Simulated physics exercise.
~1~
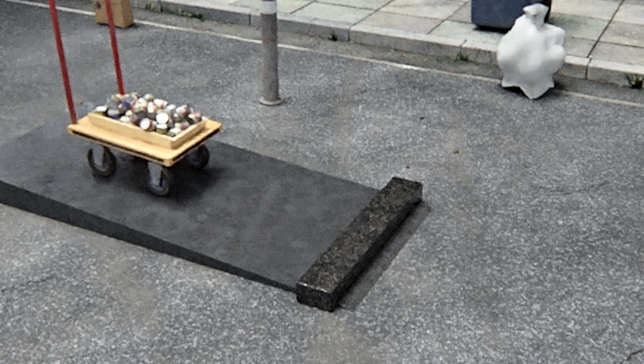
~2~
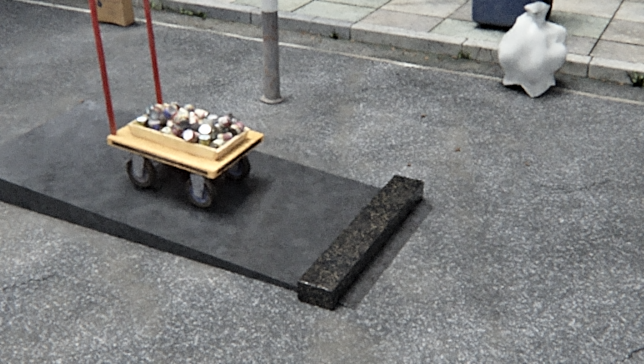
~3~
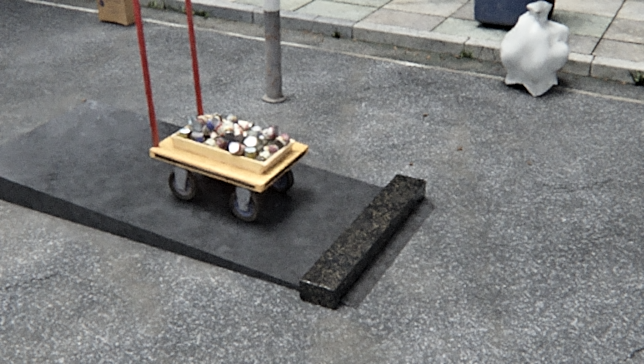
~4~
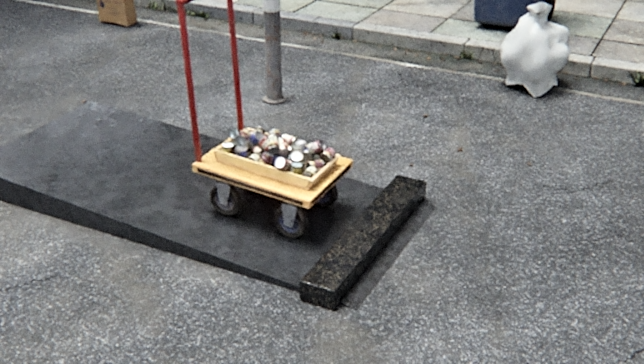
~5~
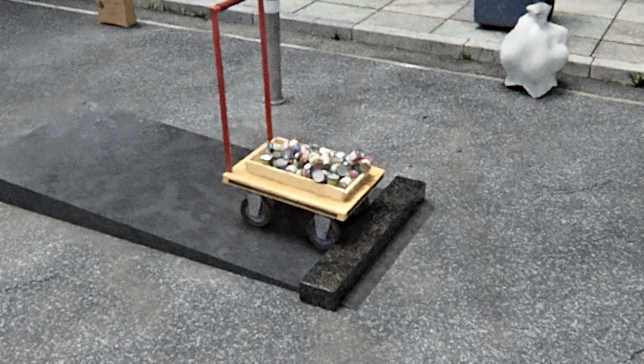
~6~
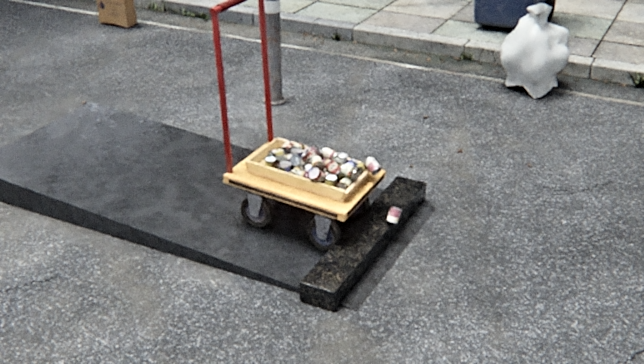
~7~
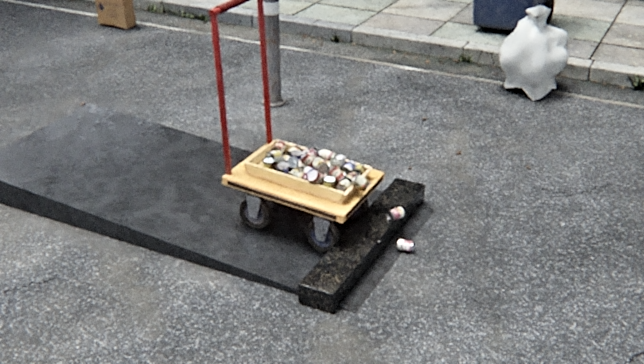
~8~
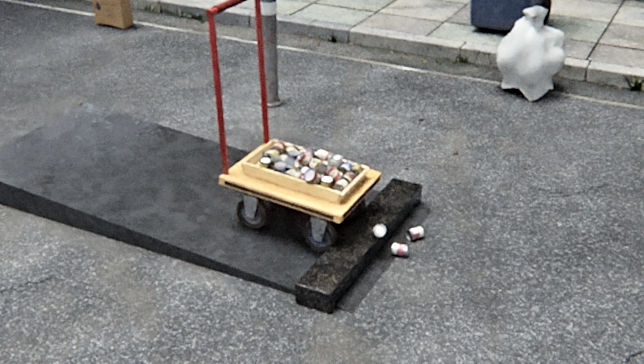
To begin with, a flat wooden cart with a tall red handle rolls down a low dark ramp on a grey street, carrying a shallow wooden tray heaped with small tins. It moves steadily to the right, towards a speckled black beam lying across the foot of the ramp. The cart stops at the beam with its wheels down, and the tins bunch towards the front of the tray. One tin tumbles out over the beam, and another follows it down to the pavement. At the end, three tins lie outside near the beam, while the rest remain in the tray on the motionless cart.
